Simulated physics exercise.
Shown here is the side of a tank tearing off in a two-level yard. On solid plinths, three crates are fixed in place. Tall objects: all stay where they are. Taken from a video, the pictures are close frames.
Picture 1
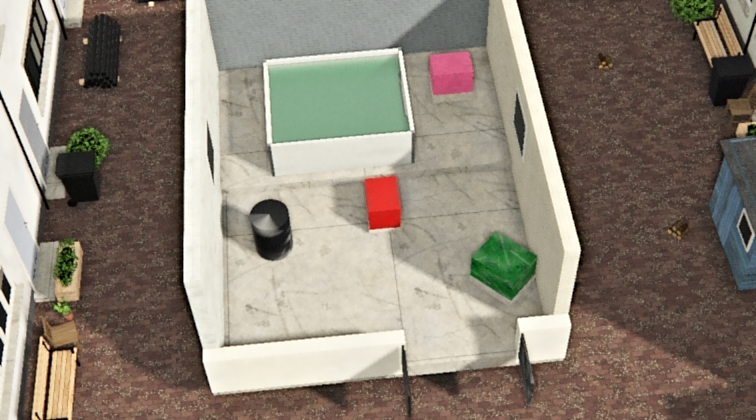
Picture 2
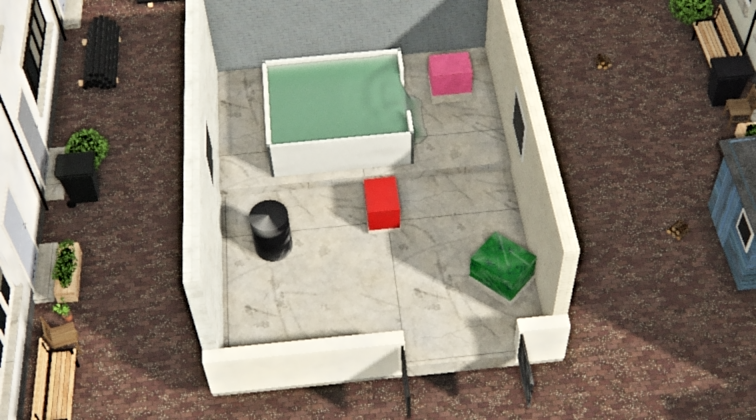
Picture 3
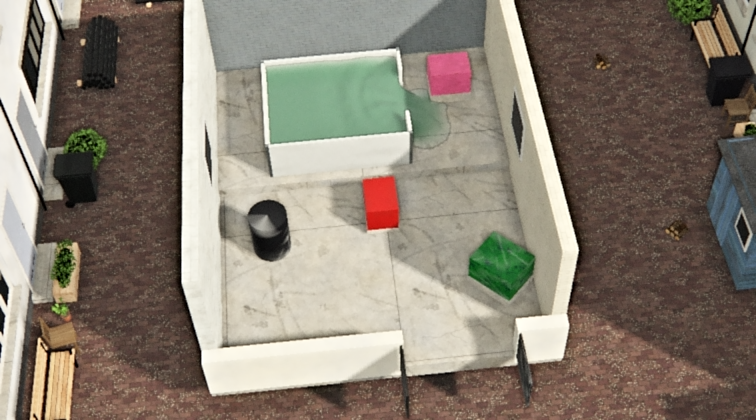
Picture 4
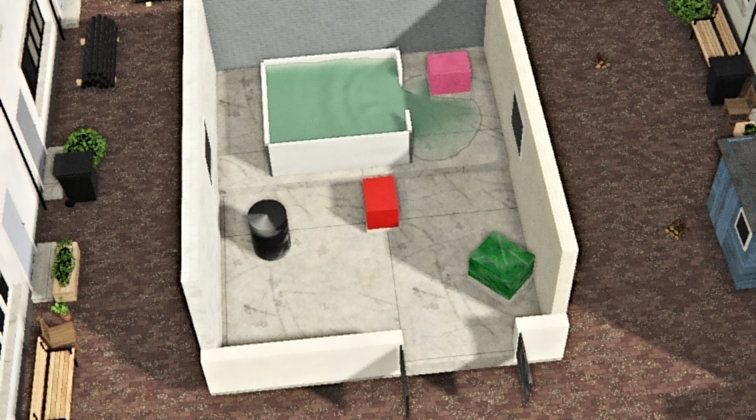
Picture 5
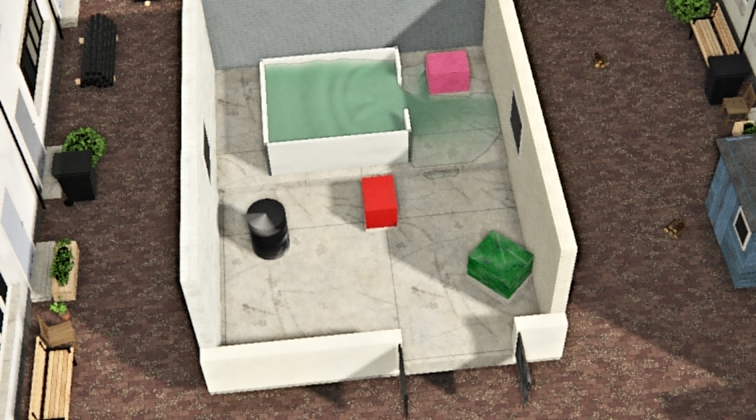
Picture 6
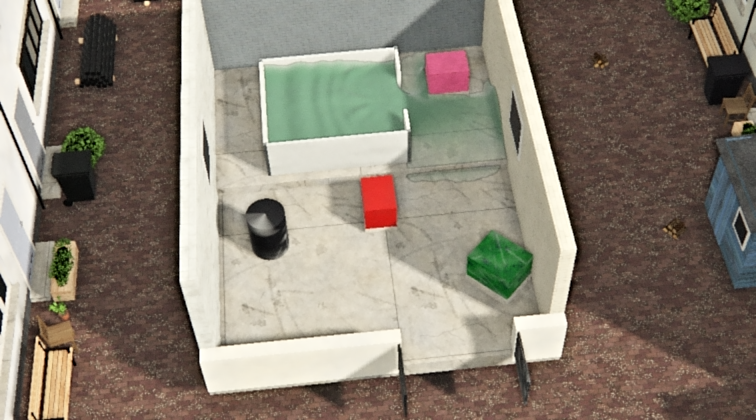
Green water pouring through a gap in the right side of a white tank, spreading across the walled yard's pale floor.
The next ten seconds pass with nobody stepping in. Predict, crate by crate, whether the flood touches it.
My prediction: The red crate is touched; the pink crate is touched; the green crate is touched.
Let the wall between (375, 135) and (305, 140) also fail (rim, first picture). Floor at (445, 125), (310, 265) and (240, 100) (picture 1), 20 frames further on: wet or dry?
Point one: Not reached. Point two: Reached. Point three: Not reached.
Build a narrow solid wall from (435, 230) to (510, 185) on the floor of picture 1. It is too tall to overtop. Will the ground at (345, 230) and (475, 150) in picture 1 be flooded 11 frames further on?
Untouched, reached.
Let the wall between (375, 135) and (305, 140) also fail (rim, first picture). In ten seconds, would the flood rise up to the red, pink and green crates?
Here goes: Red crate - hit; pink crate - left alone; green crate - hit.
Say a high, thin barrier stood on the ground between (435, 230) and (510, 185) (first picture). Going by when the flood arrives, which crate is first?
Looks like the one in pink.
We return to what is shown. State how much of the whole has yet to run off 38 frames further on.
Near 98 in a hundred.
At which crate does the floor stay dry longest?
Last is the red one.
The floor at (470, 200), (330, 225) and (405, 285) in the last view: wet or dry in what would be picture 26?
Point one sodden, point two left clear, point three sodden.
A moment on, water covers 20 % of the floor; the red crate not reached, the pink crate water round its plinth, the green crate not reached.
Next, water covers 30 % of the floor; the red crate not reached, the pink crate water round its plinth, the green crate water round its plinth.
Then, water covers 55 % of the floor; the red crate water round its plinth, the pink crate water round its plinth, the green crate water round its plinth.
Later, water covers 90 % of the floor; the red crate water round its plinth, the pink crate water round its plinth, the green crate water round its plinth.
In the end, water covers 95 % of the floor; the red crate was topped, the pink crate was topped, the green crate was topped.
